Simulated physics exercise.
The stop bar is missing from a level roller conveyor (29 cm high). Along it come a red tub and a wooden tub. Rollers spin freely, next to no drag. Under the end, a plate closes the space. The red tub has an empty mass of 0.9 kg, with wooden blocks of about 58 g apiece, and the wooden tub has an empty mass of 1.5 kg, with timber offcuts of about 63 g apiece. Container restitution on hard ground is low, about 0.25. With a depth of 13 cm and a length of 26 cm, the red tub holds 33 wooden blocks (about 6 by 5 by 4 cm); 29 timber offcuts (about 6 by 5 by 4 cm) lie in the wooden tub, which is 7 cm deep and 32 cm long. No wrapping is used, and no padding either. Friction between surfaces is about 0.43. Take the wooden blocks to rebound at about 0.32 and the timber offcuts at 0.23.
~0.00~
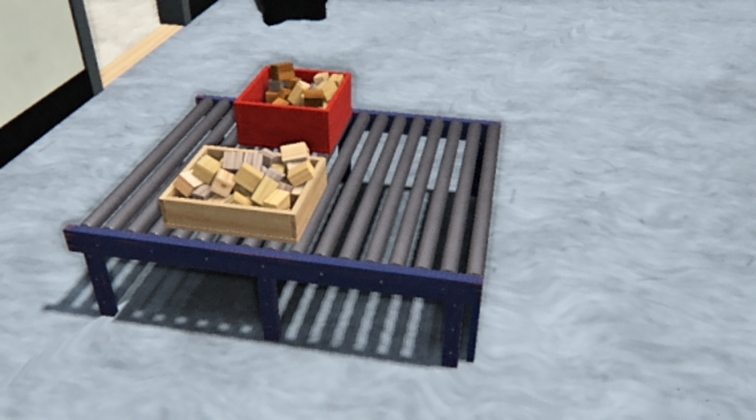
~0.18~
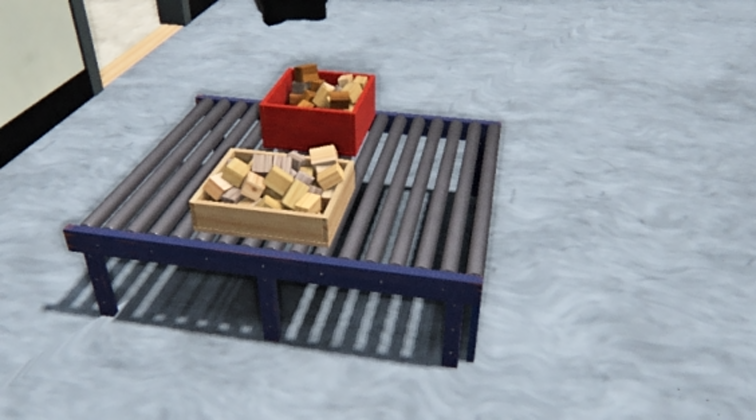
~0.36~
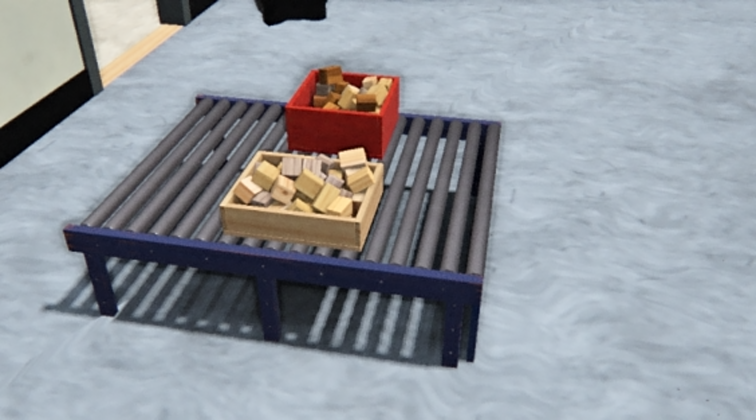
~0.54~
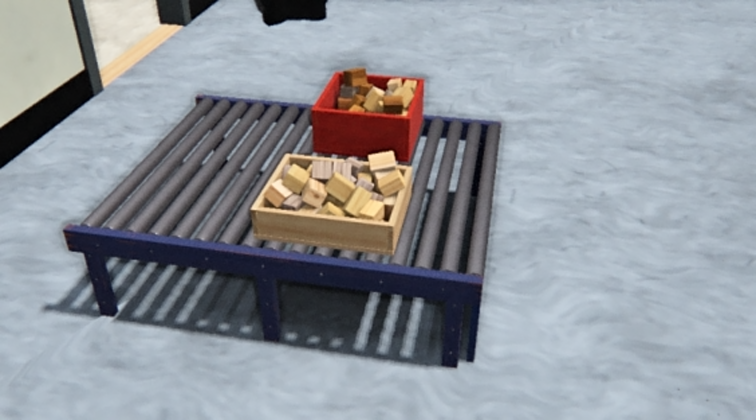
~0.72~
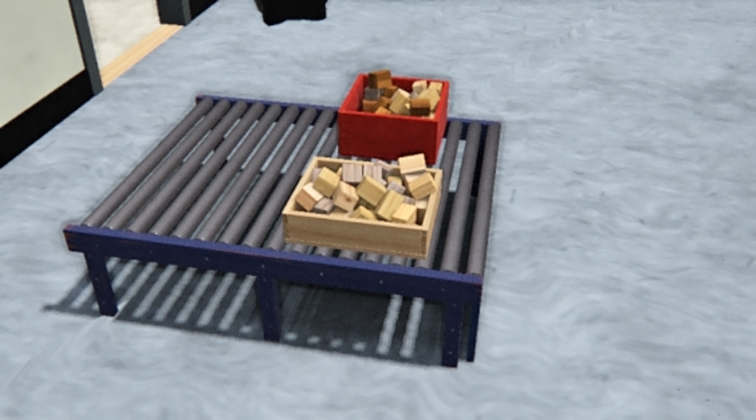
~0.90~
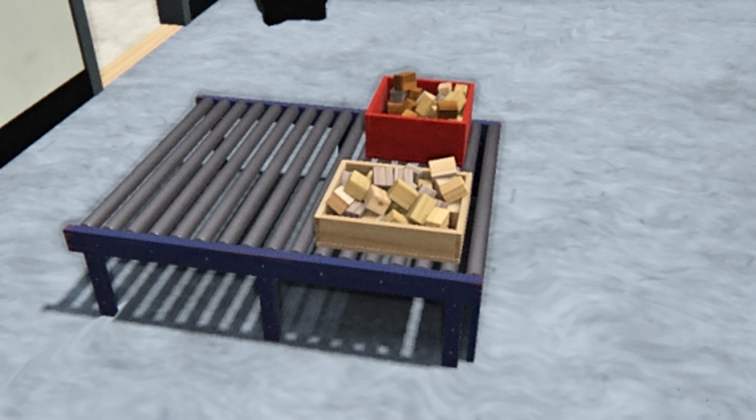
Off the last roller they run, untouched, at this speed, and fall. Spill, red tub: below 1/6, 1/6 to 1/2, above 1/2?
It will drop above half of its contents.
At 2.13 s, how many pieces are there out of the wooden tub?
Wooden tub: Roughly 10 out by then.
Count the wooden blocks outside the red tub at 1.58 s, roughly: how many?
The number is about 0 at that moment.
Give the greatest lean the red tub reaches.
100 degrees.
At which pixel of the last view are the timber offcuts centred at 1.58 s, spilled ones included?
Centre: Around (522, 215) px.
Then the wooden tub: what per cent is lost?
The wooden tub loses 30 percent of its load.
After 1.02 s, the leading end passes the last roller.
After 1.58 s, the red tub leans 10° with 0 of 33 out and the wooden tub leans 9° with 0 of 29 out.
After 1.78 s, the red tub leans 65° with 2 of 33 out and the wooden tub leans 55° with 6 of 29 out.
After 2.13 s, the red tub has gone over with 18 of 33 out and the wooden tub leans 52° with 10 of 29 out.
Final count (at 2.43 s), the red tub has gone over with 20 of 33 out and the wooden tub leans 52° with 10 of 29 out. Asked share, 20 of 33, 61 per cent.
